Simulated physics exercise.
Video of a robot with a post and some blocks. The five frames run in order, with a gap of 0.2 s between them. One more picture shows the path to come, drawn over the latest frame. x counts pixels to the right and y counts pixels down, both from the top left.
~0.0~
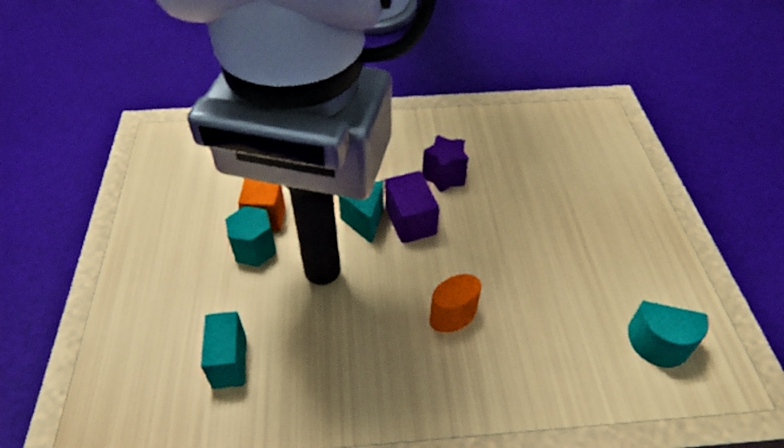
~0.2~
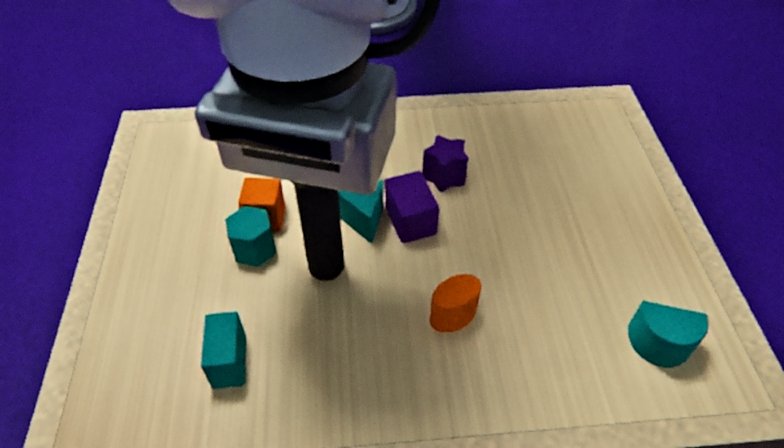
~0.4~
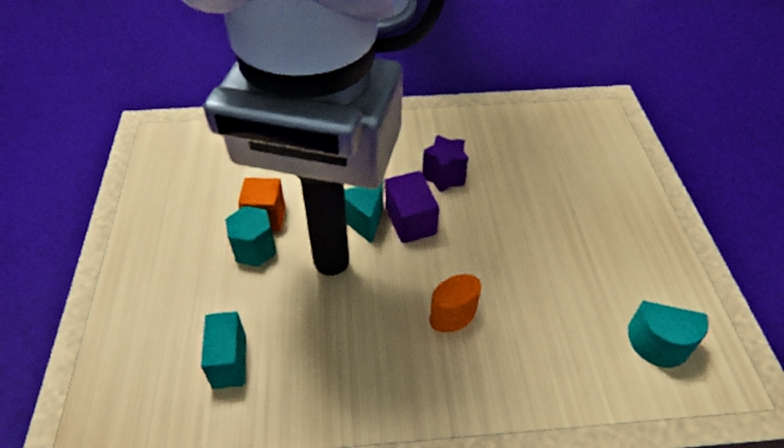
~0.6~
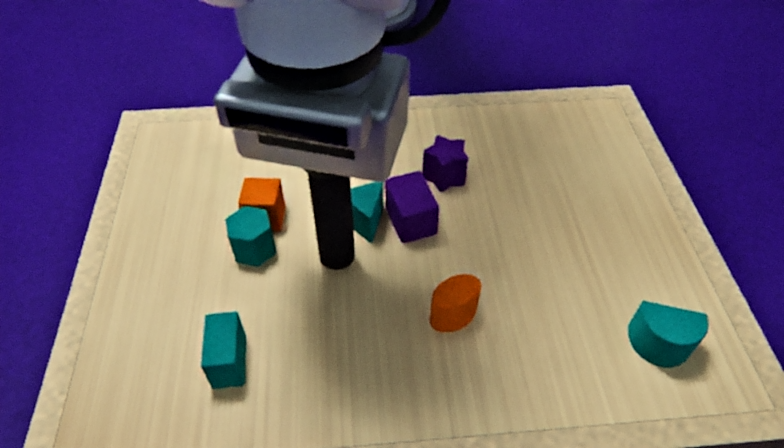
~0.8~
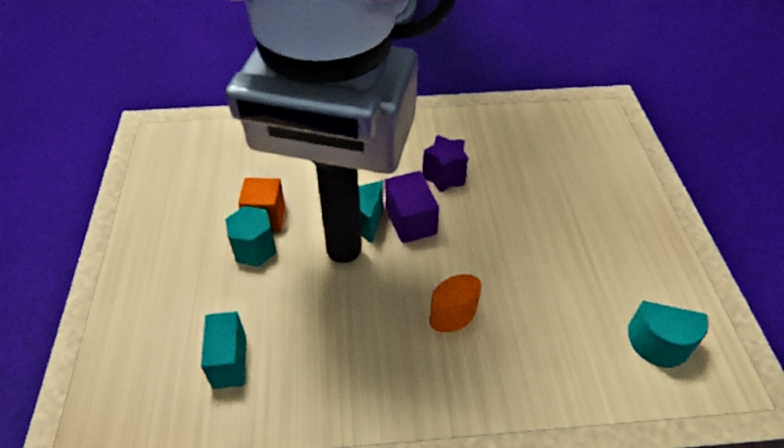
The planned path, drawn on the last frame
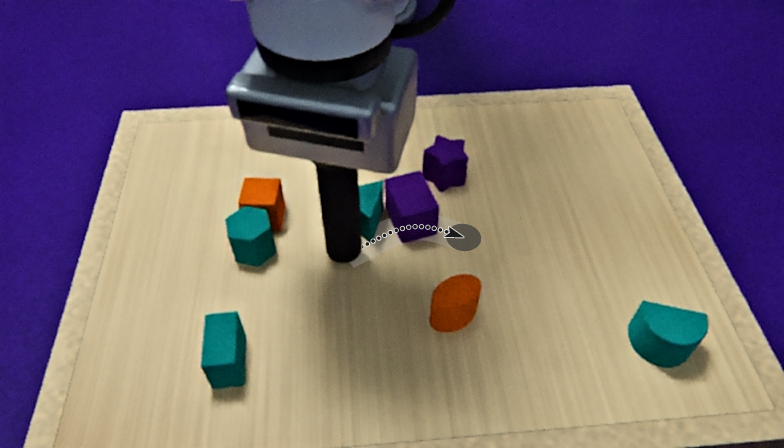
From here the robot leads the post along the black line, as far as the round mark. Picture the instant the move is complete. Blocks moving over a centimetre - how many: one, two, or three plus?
2 blocks.
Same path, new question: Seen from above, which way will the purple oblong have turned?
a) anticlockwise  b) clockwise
Choice a: Anticlockwise.
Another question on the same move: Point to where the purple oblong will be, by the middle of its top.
Around (448, 176).
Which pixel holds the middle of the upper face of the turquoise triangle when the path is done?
At pixel (375, 179).
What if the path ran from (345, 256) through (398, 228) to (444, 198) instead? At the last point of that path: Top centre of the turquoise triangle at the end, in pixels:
Around (376, 179).
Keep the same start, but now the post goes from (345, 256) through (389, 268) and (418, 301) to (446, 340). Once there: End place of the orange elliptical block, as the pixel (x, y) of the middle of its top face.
It sits at (486, 305).
Path on the board, from (345, 256) by way of (382, 237) and (422, 227) to (464, 237).
What follows on the original path. One third of the way, post (383, 229); turquoise triangle (372, 183), turned 35° anticlockwise.
Two thirds of the way, post (424, 220); turquoise triangle (375, 179), turned 50° anticlockwise; purple oblong (443, 176), turned 45° anticlockwise; purple star block (449, 146).
At the end, post (465, 231); turquoise hexagonal block in place; turquoise triangle (375, 179), turned 50° anticlockwise; purple oblong (448, 176), turned 55° anticlockwise; purple star block (450, 145).
